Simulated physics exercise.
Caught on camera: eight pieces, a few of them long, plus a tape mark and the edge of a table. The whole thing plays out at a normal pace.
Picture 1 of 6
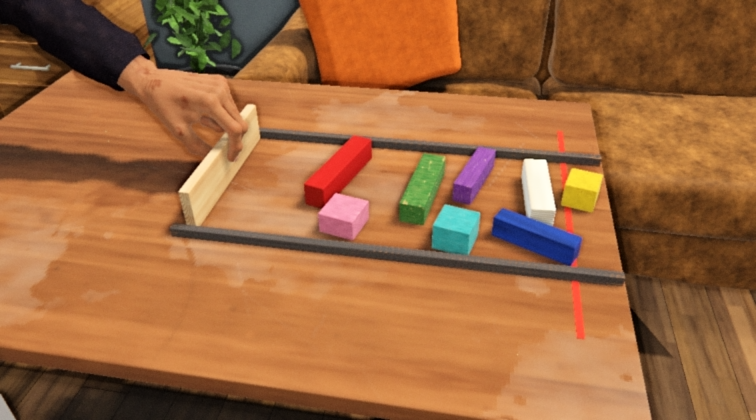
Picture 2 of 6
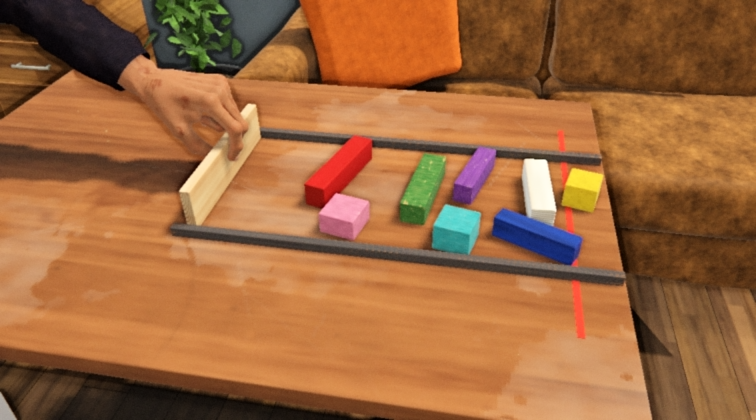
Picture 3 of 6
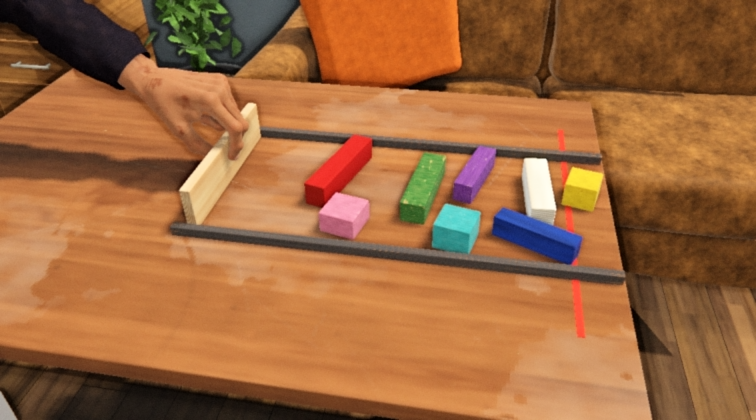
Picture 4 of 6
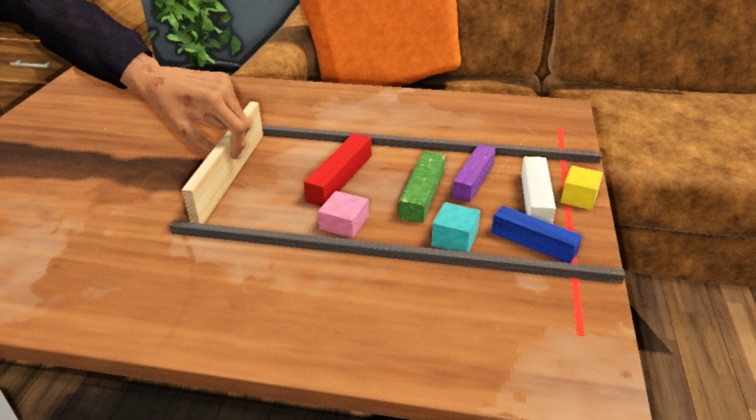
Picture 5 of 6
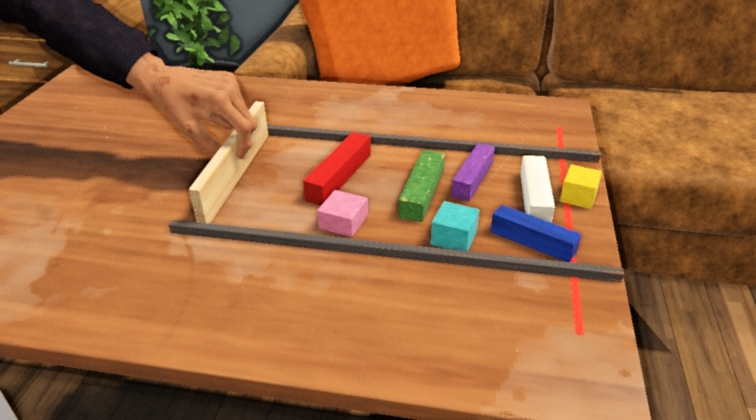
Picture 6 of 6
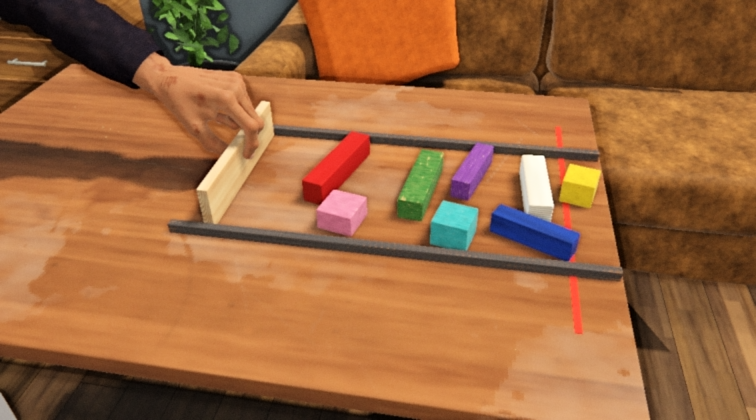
In this clip, a hand holds a wooden board upright between two dark rails on a table and slides it slightly to the right, toward eight colored blocks that stay still near and around a red tape line.
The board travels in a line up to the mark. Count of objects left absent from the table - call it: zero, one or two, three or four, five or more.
My call is five or more.
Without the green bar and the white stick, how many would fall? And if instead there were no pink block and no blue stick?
The counts: 3 and 3.
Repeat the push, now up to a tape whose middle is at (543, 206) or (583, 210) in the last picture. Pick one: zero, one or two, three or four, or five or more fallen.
3 or 4; at least five.
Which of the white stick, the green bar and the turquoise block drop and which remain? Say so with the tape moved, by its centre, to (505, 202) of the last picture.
As for the white stick, it keeps its place; the green bar keeps its place; the turquoise block keeps its place.
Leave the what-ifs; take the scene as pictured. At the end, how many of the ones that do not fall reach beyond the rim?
Count of overhanging things: 0.
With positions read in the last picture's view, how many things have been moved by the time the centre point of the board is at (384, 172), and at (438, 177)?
Up to then 3, and up to the other point 6.
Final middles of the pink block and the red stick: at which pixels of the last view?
Near (591, 236) and (578, 187).
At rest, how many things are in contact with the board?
2 end up touching it.
Soon after, none off yet; yellow block at rest near (580, 186); white stick at rest near (535, 188); blue stick at rest near (533, 232).
After that, none off yet; yellow block at rest near (580, 186); white stick moving near (544, 188); blue stick displaced a little near (573, 239).
In the end, the number that fall off is five or more; gone, green bar, turquoise block, purple bar, blue stick, white stick and yellow block.
